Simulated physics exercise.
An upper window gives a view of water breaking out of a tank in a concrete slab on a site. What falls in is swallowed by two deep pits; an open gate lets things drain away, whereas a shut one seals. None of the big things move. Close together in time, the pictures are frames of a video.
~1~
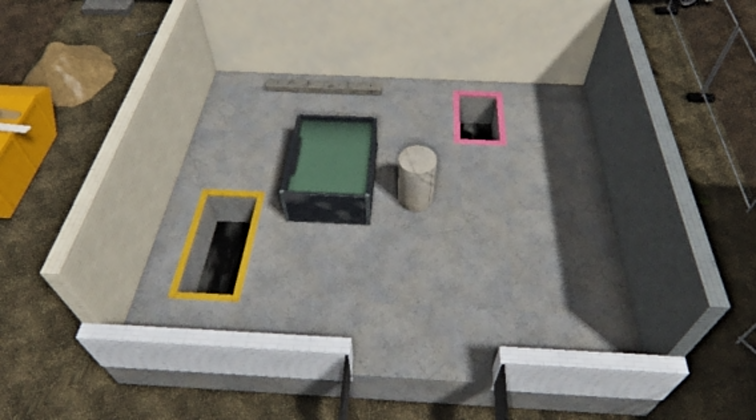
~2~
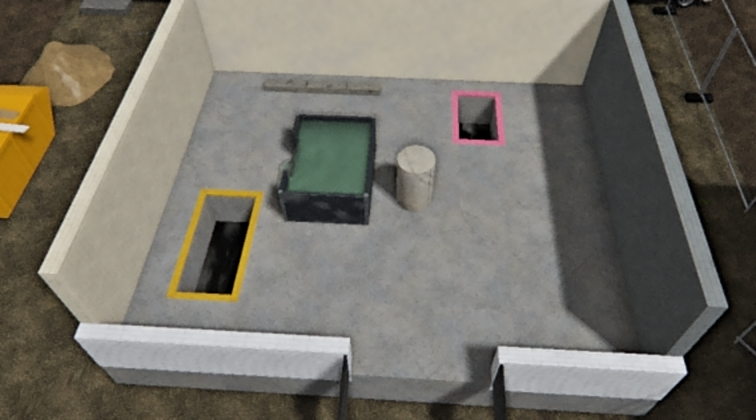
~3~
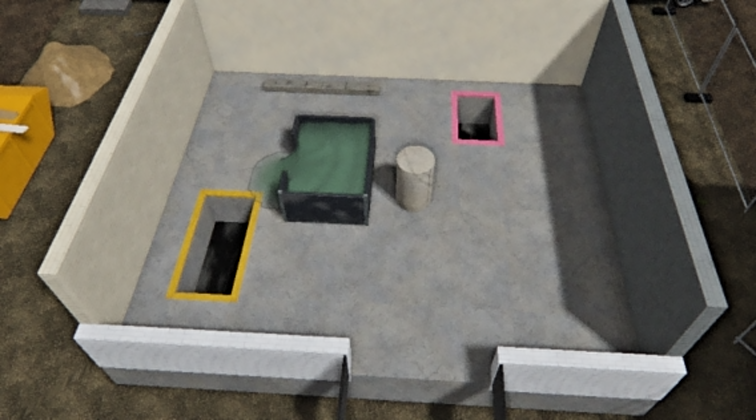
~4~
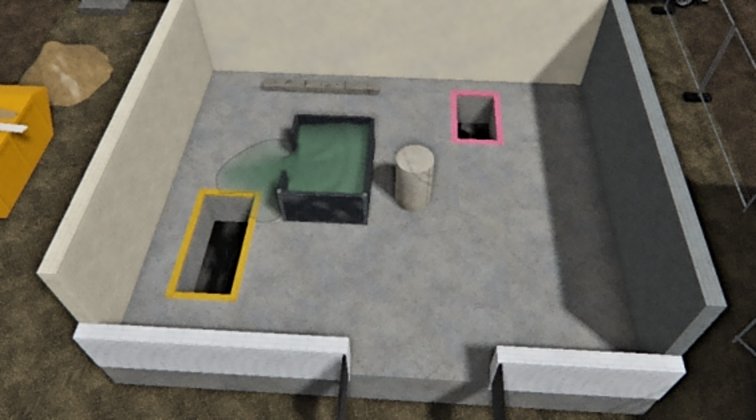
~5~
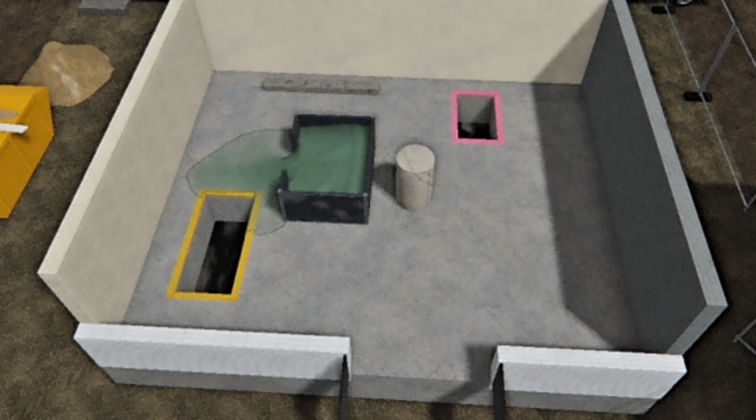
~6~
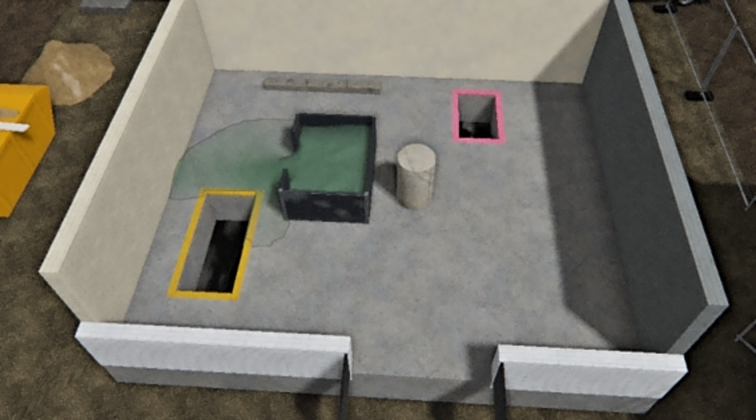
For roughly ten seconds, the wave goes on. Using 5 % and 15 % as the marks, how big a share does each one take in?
One by one: The gate gets hardly any of it - below five per cent; the pink pit gets a middling share of it - five to fifteen per cent; the yellow pit gets a big share of it - past fifteen per cent.
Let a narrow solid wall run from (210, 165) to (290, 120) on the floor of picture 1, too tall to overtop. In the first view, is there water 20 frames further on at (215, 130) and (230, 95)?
Taking them in the order asked, the first is inundated and the second is inundated.
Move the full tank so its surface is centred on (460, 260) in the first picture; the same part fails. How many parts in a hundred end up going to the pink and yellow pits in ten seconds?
The pink pit gets 0 per cent and the yellow pit 55 per cent.
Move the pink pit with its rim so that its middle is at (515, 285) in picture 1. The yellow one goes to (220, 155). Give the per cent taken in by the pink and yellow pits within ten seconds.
The pink pit takes around 0 percent, while the yellow pit takes around 75 percent.
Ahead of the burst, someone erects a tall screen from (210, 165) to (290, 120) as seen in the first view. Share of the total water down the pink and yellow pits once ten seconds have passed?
I'd give pink roughly 6 % and yellow roughly 50 %.
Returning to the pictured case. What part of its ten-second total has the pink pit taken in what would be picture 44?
About 25 %.
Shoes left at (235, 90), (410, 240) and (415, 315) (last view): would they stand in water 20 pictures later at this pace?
Drenched; left dry; left dry.
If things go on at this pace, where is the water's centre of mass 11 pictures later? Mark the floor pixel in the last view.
Somewhere near (278, 167).
A moment on, water covers 15 % of the floor; the gate 0 %, the pink pit 0 %, the yellow pit 8 %.
Next, water covers 15 % of the floor; the gate 0 %, the pink pit 0 %, the yellow pit 15 %.
Then, water covers 20 % of the floor; the gate 0 %, the pink pit 0 %, the yellow pit 23 %.
Later, water covers 40 % of the floor; the gate 0 %, the pink pit 2 %, the yellow pit 31 %.
In the end, water covers 40 % of the floor; the gate 0 %, the pink pit 10 %, the yellow pit 38 %.
